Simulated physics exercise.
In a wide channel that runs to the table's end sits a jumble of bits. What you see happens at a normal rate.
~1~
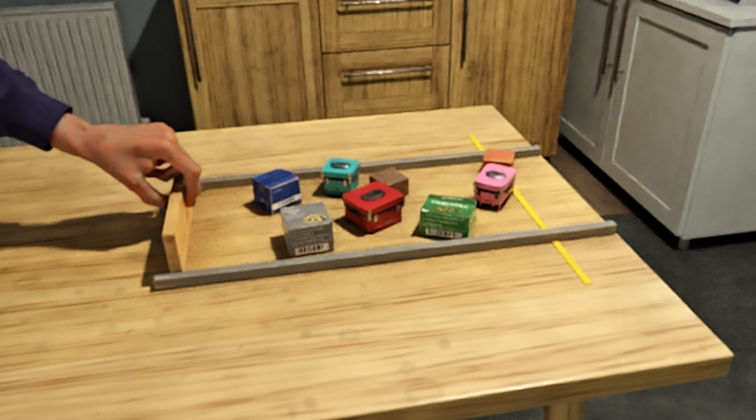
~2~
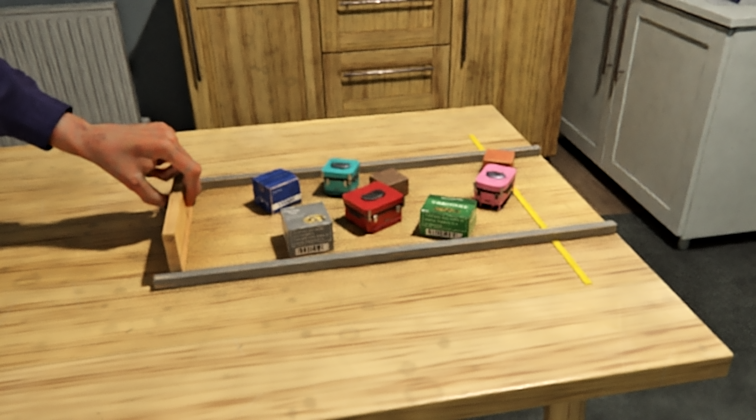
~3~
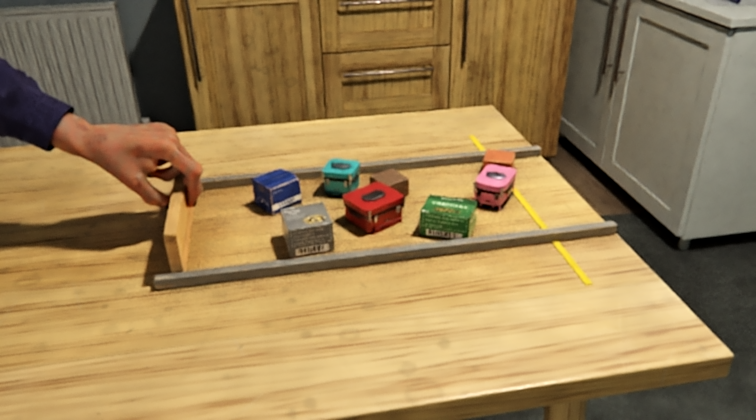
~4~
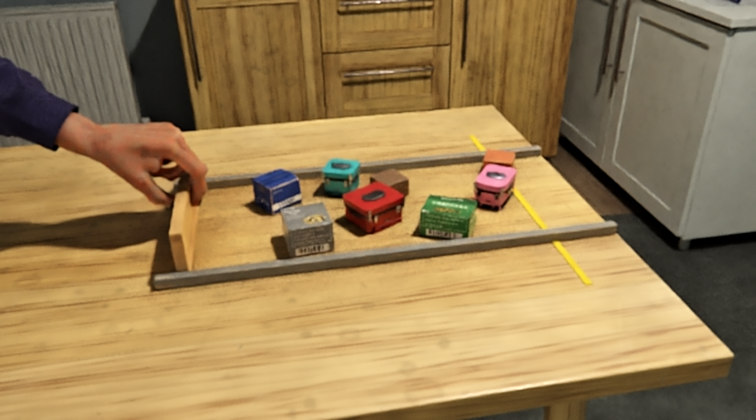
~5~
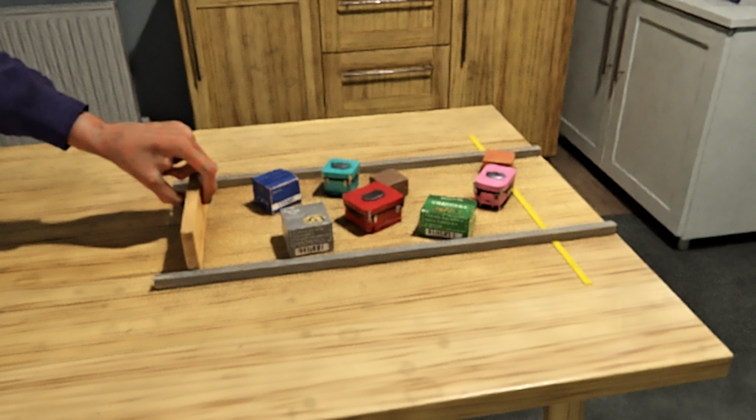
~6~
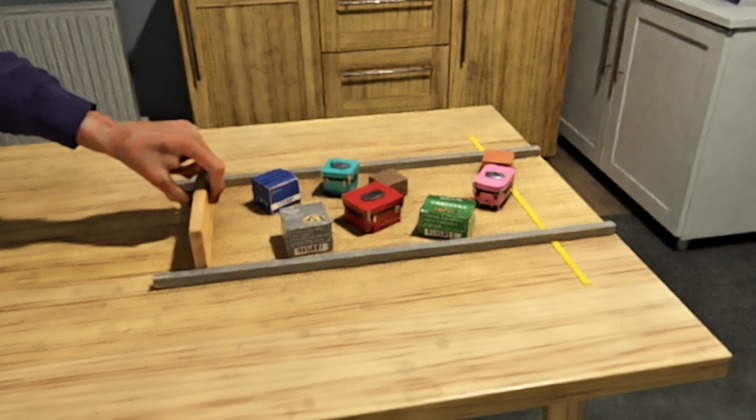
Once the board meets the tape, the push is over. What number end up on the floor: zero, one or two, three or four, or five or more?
The push is going to knock three or four off the table.
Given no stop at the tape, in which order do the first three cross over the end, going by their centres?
Sequence: Pink case, orange block, green box.
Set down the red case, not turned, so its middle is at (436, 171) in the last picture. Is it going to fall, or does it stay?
It goes down.
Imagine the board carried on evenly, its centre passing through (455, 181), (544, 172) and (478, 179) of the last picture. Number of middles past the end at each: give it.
Past-the-end tally - position 1: 0, position 2: 5, position 3: 0.
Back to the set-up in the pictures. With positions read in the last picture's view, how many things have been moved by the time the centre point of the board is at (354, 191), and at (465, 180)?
By the first moment it's 5, by the second it's 8.
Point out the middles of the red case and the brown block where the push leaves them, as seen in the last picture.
The first comes to rest at (562, 185), and the second at (546, 163).
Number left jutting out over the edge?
Things overhanging at the end: 2.
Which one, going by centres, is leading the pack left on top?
The one is the brown block.
Soon after, none off yet; orange block at rest near (498, 164); pink case at rest near (494, 187); green box at rest near (448, 217).
After that, none off yet; orange block at rest near (498, 164); pink case displaced a little near (516, 187); green box displaced about its own width near (514, 212).
In the end, the number that fall off is three or four; gone, green box, pink case and orange block.
